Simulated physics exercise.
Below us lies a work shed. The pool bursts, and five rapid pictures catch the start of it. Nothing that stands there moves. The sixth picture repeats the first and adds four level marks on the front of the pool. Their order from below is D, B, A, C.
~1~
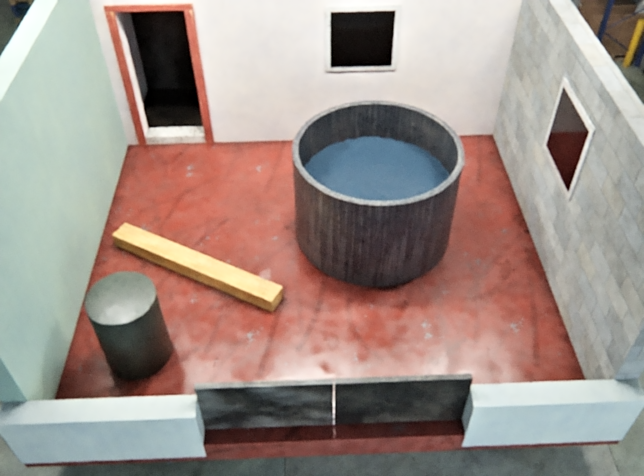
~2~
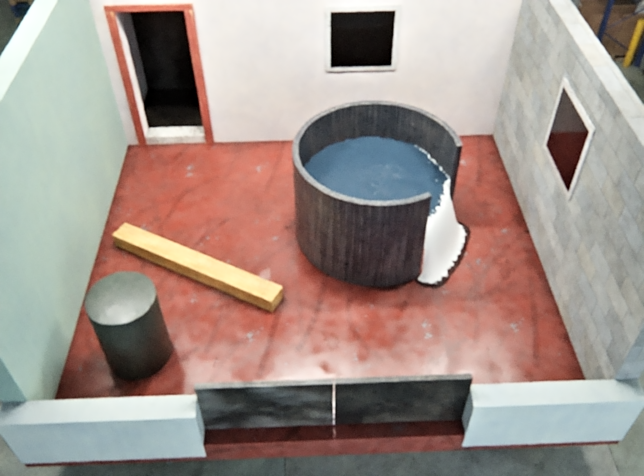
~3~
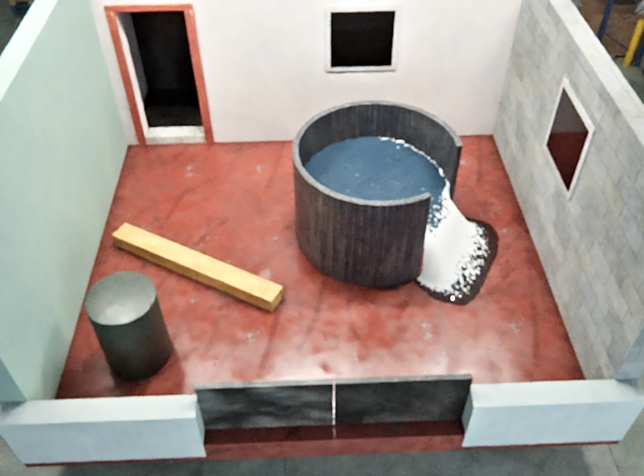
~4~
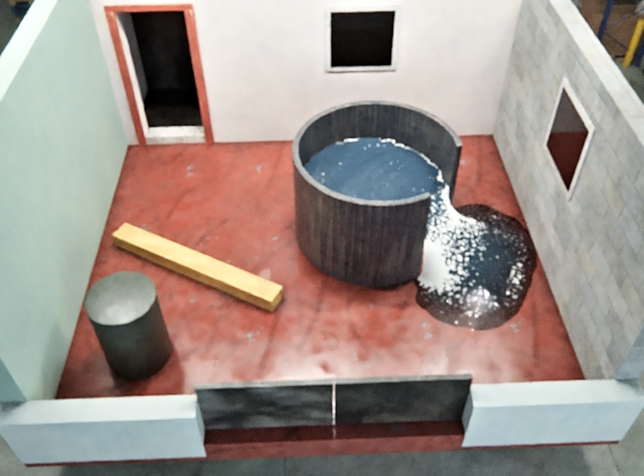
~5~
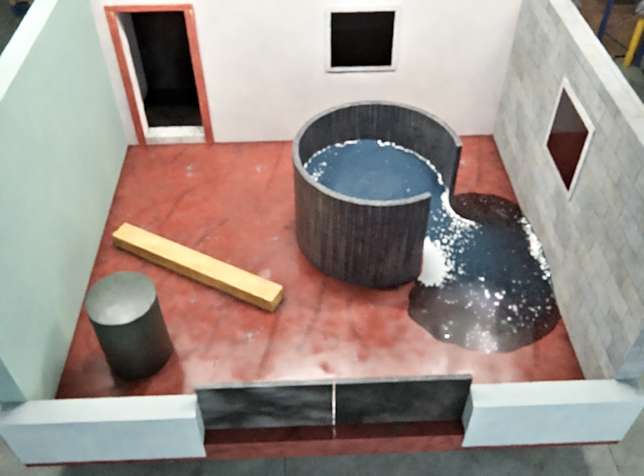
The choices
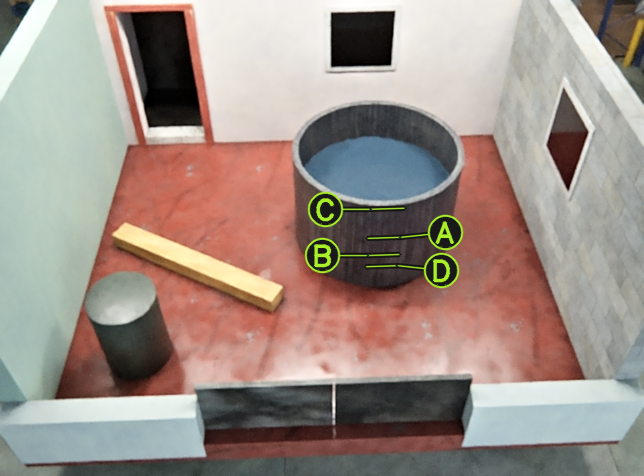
In this clip, a round dark tank of blue water stands in a red-floored work shed, then a gap opens in its right side and water pours out foaming white, spreading in a dark pool across the floor's right side.
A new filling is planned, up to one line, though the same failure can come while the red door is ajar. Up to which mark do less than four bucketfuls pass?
I would pick line A.
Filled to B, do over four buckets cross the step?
No.
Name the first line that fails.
Line C.
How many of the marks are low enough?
Three of the four.
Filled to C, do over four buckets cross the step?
Yes, that goes wrong.
On the marked copy, A at (384, 237); B at (383, 255); C at (386, 208); D at (382, 266); from the bottom up D, B, A, C.
With A, a splash gets over, under a bucket.
With B, nothing gets over.
With C, about 9 bucketfuls get in.
With D, nothing gets over.
